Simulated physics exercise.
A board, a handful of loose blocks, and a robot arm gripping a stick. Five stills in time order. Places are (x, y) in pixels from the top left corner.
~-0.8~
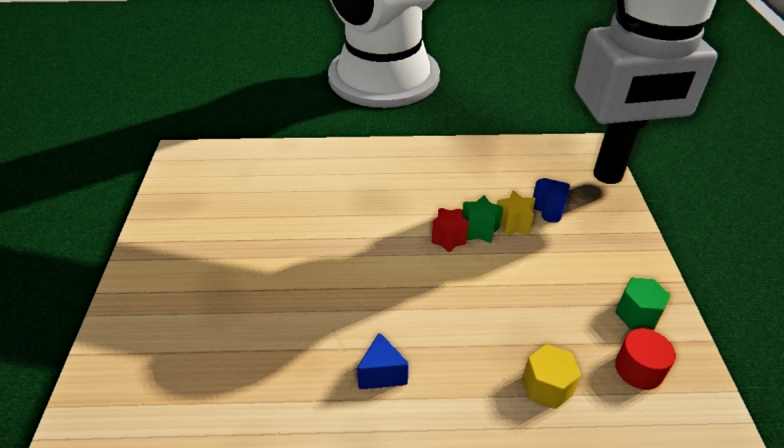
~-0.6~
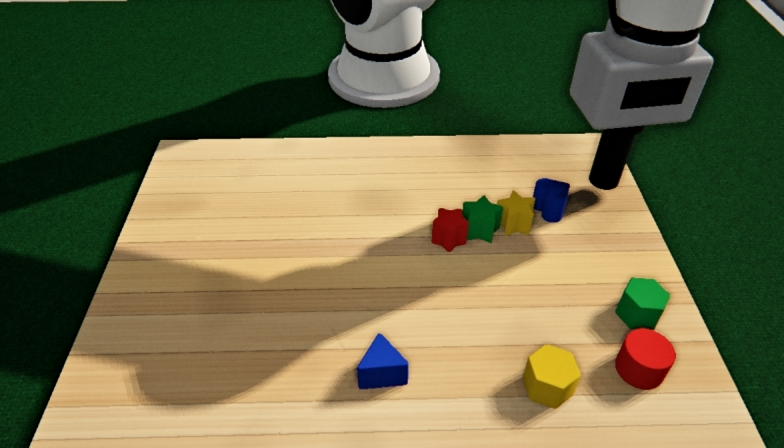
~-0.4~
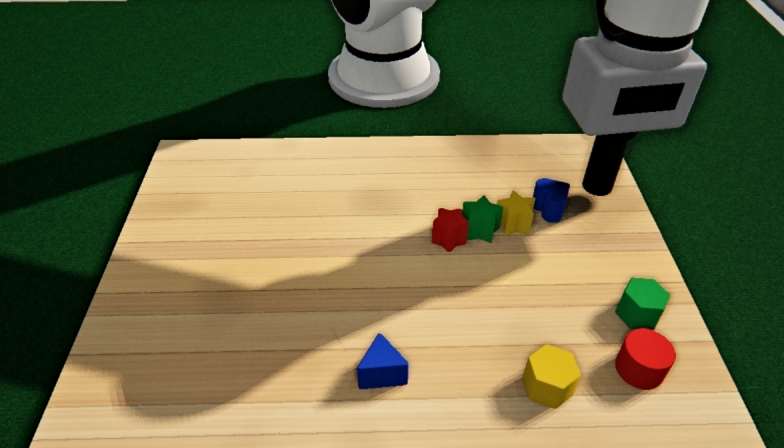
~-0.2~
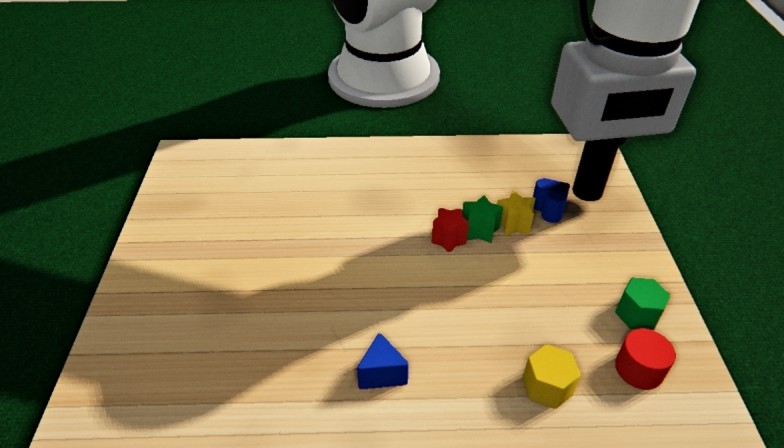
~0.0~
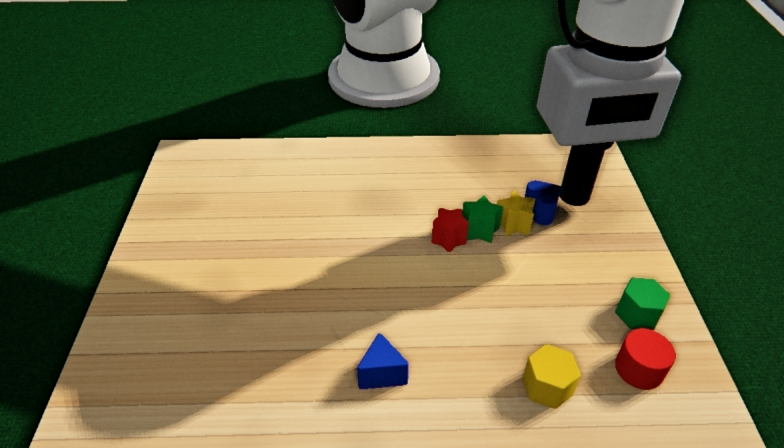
A robot arm holding a dark stick moved left and slightly toward the viewer, then nudged the blue heart-shaped block a little left toward the yellow star, while the other colored blocks stayed still.
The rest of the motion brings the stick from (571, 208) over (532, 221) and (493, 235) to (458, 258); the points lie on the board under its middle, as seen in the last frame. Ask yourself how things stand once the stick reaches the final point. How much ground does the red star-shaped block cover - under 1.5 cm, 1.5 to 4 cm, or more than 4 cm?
The red star-shaped block moves over 4 cm.
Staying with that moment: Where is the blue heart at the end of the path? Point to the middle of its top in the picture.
Roughly at (429, 238).
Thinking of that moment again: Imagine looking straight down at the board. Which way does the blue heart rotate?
Against the clock.
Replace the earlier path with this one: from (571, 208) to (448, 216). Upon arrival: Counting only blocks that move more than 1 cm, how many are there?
That's three or more.
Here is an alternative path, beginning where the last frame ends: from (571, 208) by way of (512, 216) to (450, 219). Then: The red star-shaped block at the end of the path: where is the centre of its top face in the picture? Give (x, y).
Its top middle: (412, 226).
The first path, step by step. One third of the way, stick at (535, 210); red star-shaped block at (426, 221), turned 35° clockwise; green star-shaped block at (457, 219), turned 15° clockwise; yellow star-shaped block at (489, 217); blue heart at (507, 203), turned 40° anticlockwise.
Two thirds of the way, stick at (493, 224); red star-shaped block at (387, 223), turned 70° clockwise; green star-shaped block at (414, 236), turned 55° clockwise; yellow star-shaped block at (450, 238); blue heart at (464, 220), turned 50° anticlockwise.
At the end, stick at (460, 246); red star-shaped block at (384, 223), turned 85° clockwise; green star-shaped block at (388, 251), turned 140° clockwise; yellow star-shaped block at (421, 264), turned 55° anticlockwise; blue heart at (429, 238), turned 30° anticlockwise.
